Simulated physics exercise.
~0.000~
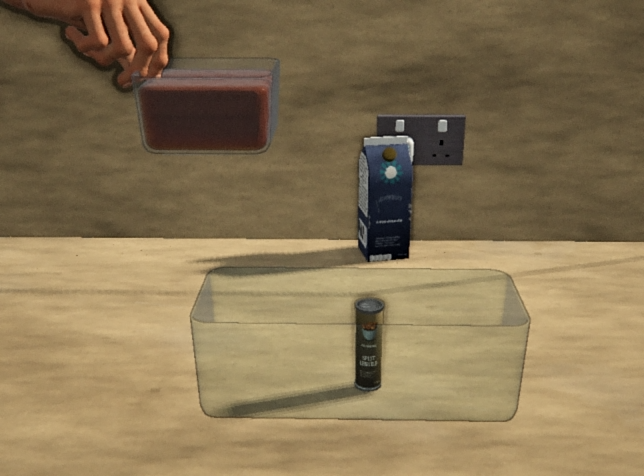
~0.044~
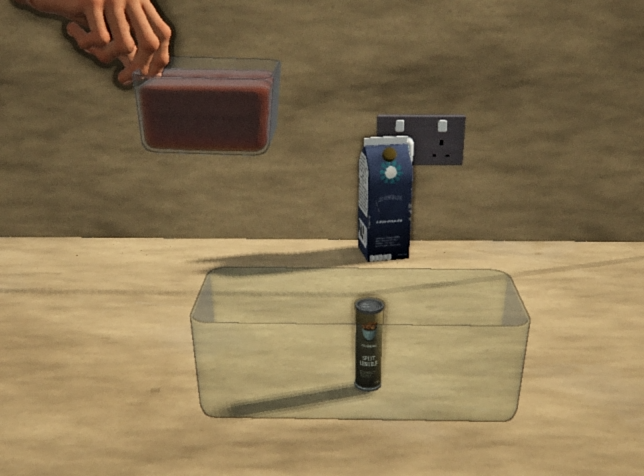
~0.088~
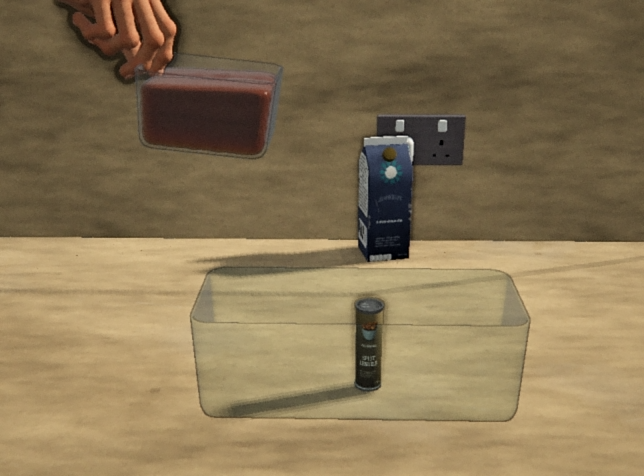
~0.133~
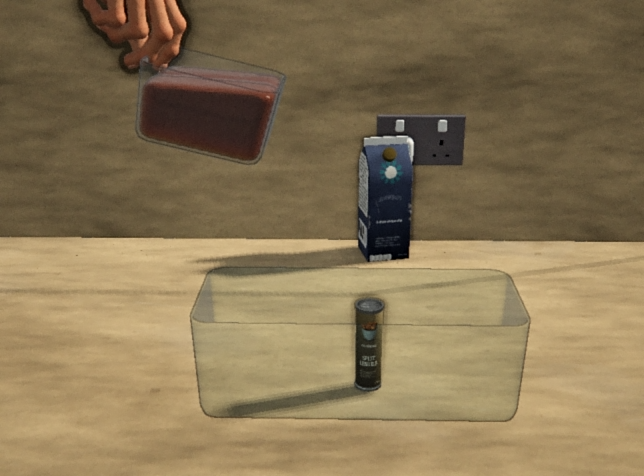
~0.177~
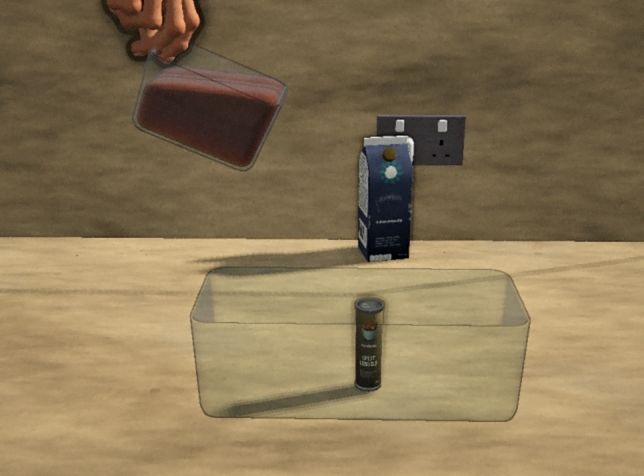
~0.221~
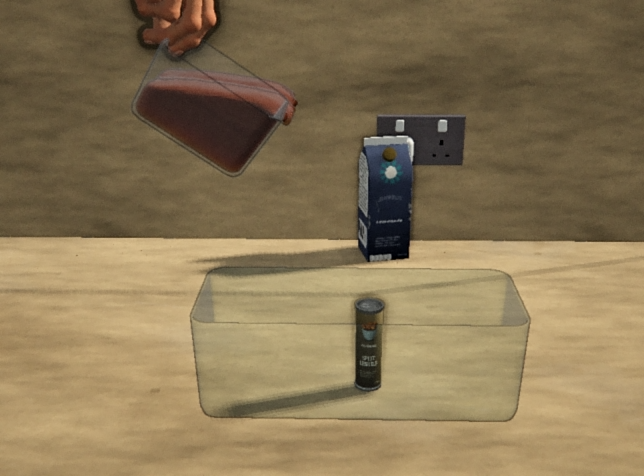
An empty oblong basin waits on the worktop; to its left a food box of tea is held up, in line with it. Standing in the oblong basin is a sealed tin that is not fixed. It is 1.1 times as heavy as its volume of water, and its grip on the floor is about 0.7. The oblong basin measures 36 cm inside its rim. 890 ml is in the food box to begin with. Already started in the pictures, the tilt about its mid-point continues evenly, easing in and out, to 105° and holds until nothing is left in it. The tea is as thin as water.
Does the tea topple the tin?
Watch, it's going to be unseated.
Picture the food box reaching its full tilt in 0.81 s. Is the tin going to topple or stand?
Then the tin does not tip.
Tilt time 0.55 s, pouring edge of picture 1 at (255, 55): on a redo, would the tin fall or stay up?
After that, the tin overturns.
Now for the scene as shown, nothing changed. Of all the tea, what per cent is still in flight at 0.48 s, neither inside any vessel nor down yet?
It comes to roughly 64 per cent.
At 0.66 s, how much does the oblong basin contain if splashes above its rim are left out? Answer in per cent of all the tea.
I'd say roughly 78 in a hundred of it.
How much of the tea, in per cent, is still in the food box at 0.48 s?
At that time about 22 in a hundred parts are still held.
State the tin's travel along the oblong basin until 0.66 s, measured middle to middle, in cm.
Close to 1 cm.
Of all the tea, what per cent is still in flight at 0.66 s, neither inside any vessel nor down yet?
I'd put it at about 10 per cent of the liquid.
Then, 0.48 s in, the tilt is 98° and 22 per cent is still to pour; the tin stands where it began.
Then, 0.66 s in, the tilt is 105° and 4 per cent is still to pour; the tin stands 1 cm from where it began.
Then, 0.86 s in, the tilt is 105° and 0 per cent is still to pour; the tin leans 36°.
Then, 1.07 s in, the tilt is 105° and 0 per cent is still to pour; the tin lies on its side.
Finally, the tin lies on its side.
